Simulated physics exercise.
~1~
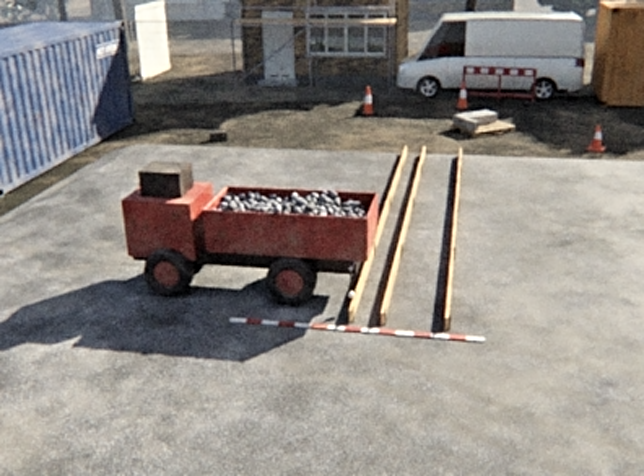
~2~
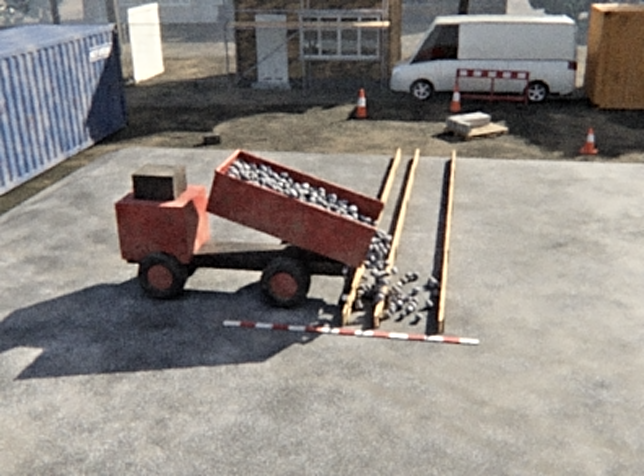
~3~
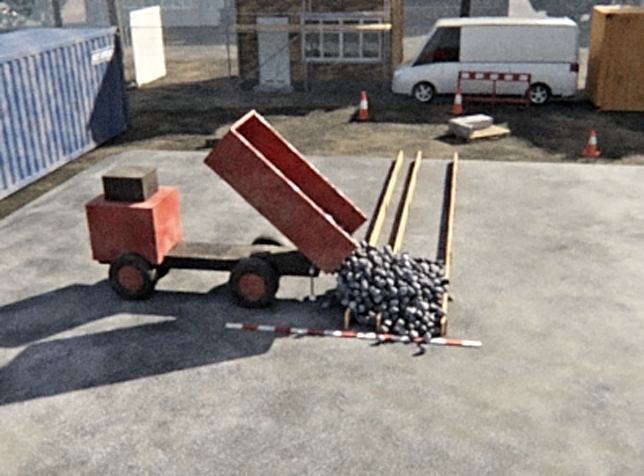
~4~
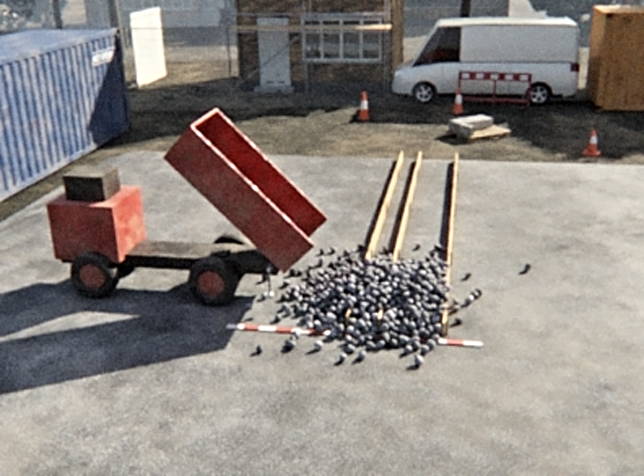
A red tipper truck tilted its loaded body up and poured dark and pale stones over the wooden boards on the ground, then drew away to the left with the emptied body still raised, leaving a spread-out heap across the boards' near ends.
